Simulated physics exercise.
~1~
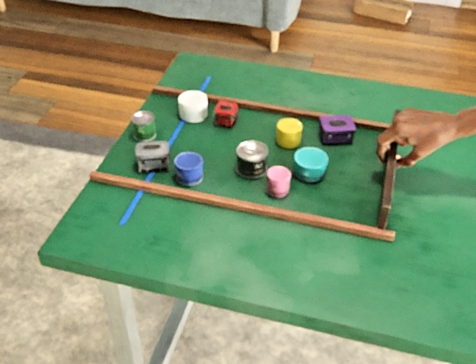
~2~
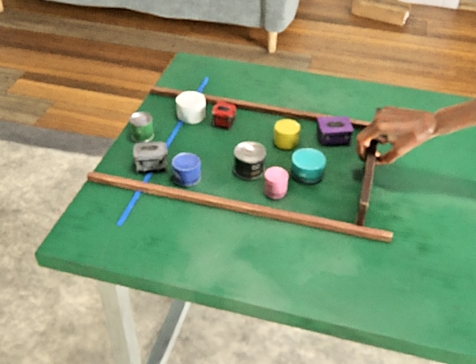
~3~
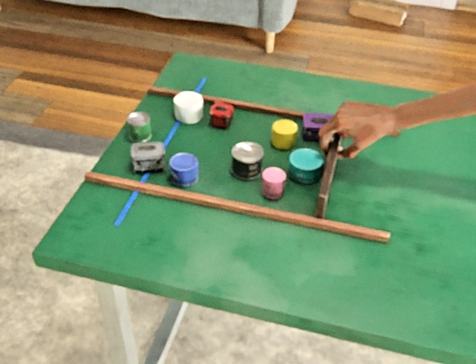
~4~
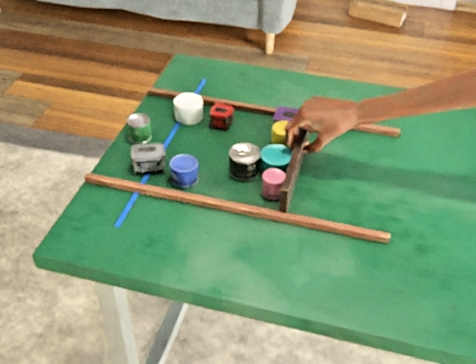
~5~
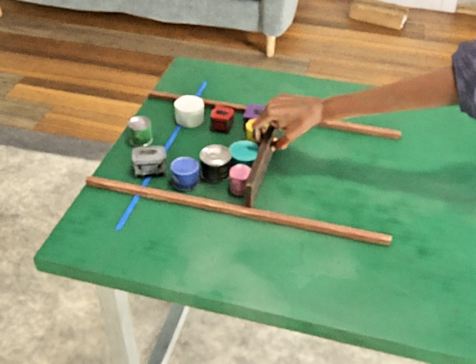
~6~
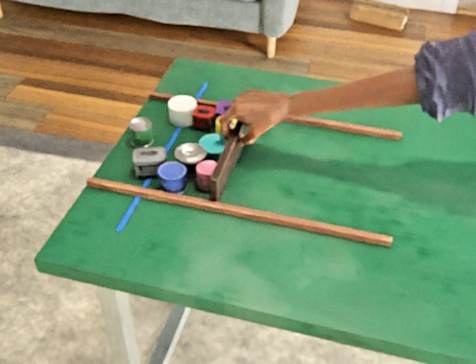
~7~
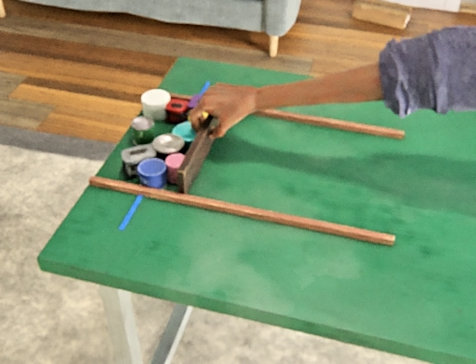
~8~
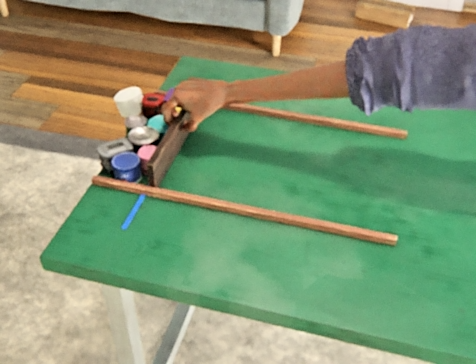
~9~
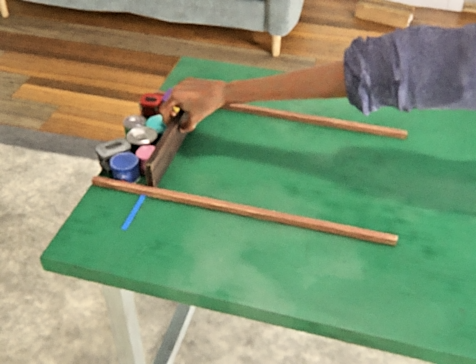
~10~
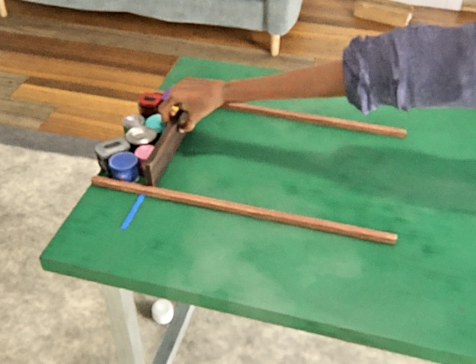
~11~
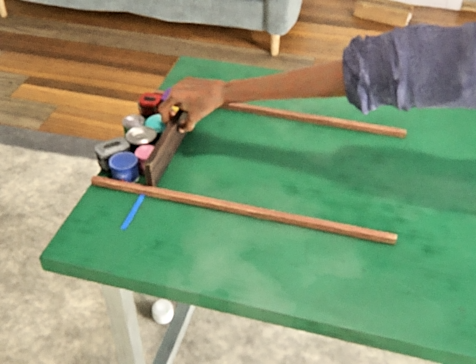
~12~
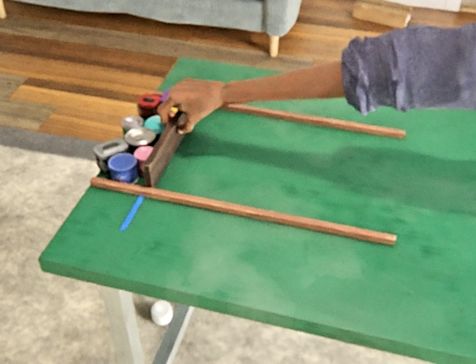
Hand sweeping jumbled pots and small cases leftward along a green table with a dark board, the white one falling off.
